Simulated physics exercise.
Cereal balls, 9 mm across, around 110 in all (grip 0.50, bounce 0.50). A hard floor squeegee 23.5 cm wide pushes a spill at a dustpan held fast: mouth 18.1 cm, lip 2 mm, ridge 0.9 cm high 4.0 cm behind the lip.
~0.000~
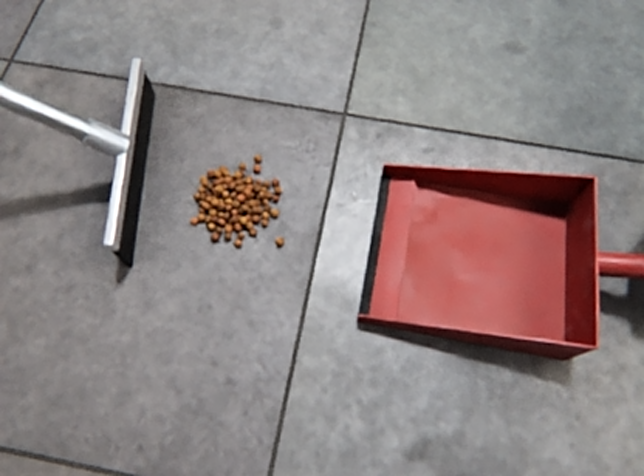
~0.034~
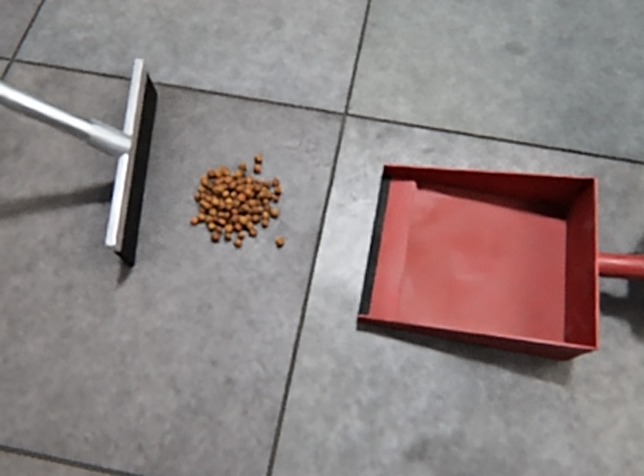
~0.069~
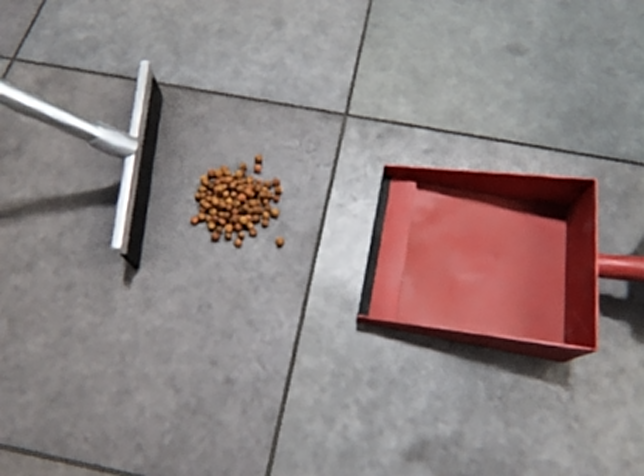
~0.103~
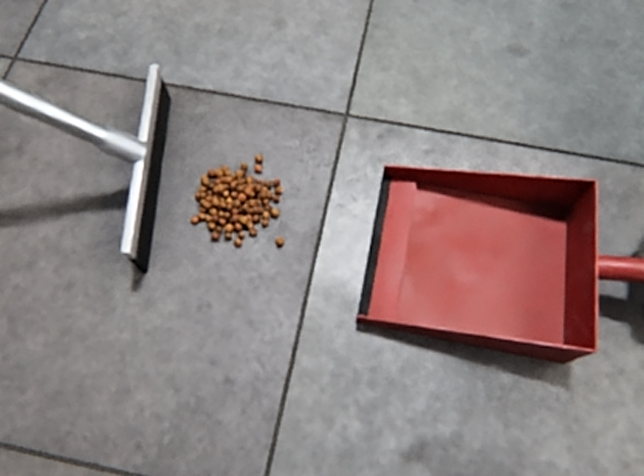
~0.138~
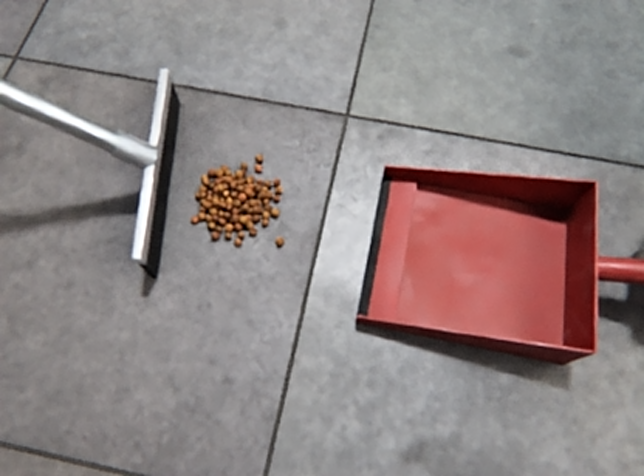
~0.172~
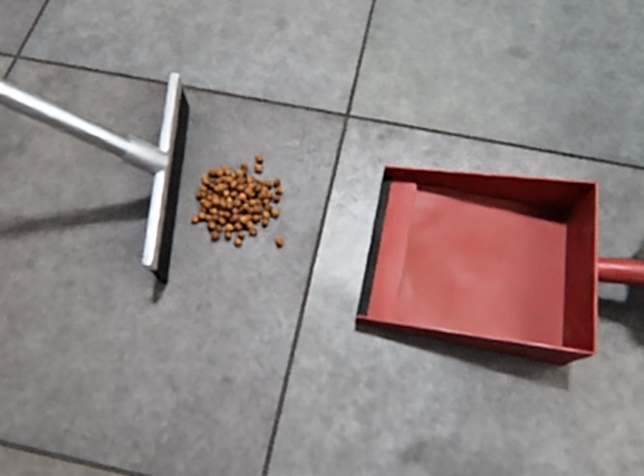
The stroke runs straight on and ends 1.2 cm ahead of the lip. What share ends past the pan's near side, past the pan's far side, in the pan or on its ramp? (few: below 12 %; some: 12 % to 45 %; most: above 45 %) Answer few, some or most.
Near side: Few, far side: Few, pan: Few.
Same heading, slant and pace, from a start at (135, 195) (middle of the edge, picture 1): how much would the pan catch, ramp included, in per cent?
About 0 per cent.
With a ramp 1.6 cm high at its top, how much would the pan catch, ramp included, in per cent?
In that case some 0 per cent.
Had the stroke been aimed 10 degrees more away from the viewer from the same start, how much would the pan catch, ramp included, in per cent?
Then about 15 per cent.
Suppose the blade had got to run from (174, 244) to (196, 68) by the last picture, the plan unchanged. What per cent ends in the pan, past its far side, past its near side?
Pan 30, far 20, near 0.
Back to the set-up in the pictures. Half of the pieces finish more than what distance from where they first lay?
Some 14 cm.
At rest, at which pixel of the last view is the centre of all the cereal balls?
At about (353, 235).
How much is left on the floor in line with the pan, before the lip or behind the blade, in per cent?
Roughly 95 per cent.
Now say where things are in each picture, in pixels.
The first picture shows blade from (113, 246) to (140, 68), moved 0.0 cm, 0 of the pieces shifted so far; middle of the pieces at (235, 204); pan at (484, 264).
The second picture shows blade from (115, 246) to (142, 68), moved 0.2 cm, 0 of the pieces shifted so far; middle of the pieces at (235, 204).
The third picture shows blade from (120, 248) to (148, 70), moved 1.0 cm, 0 of the pieces shifted so far; middle of the pieces at (236, 204).
The fourth picture shows blade from (130, 253) to (157, 74), moved 2.1 cm, 0 of the pieces shifted so far; middle of the pieces at (236, 204).
The fifth picture shows blade from (140, 259) to (167, 78), moved 3.5 cm, 0 of the pieces shifted so far; middle of the pieces at (236, 204).
The sixth picture shows blade from (151, 265) to (177, 83), moved 4.9 cm, 0 of the pieces shifted so far; middle of the pieces at (236, 203); pan at (484, 267). The blade's pace is about 0.40 m/s, heading 19 degrees towards the viewer's side.
After 0.43 s, middle of the blade 14 cm from the lip; 0 % over the lip, far side 0 %, near side 0 %.
After 0.61 s, middle of the blade 7 cm from the lip; 0 % over the lip, far side 5 %, near side 0 %.
After 0.90 s, middle of the blade 4 cm from the lip; 0 % over the lip, far side 5 %, near side 0 %.
In the end, at 1.2 s, near side 0 %, far side 5 %, pan 0 %, in front of the lip or behind the blade 95 %.
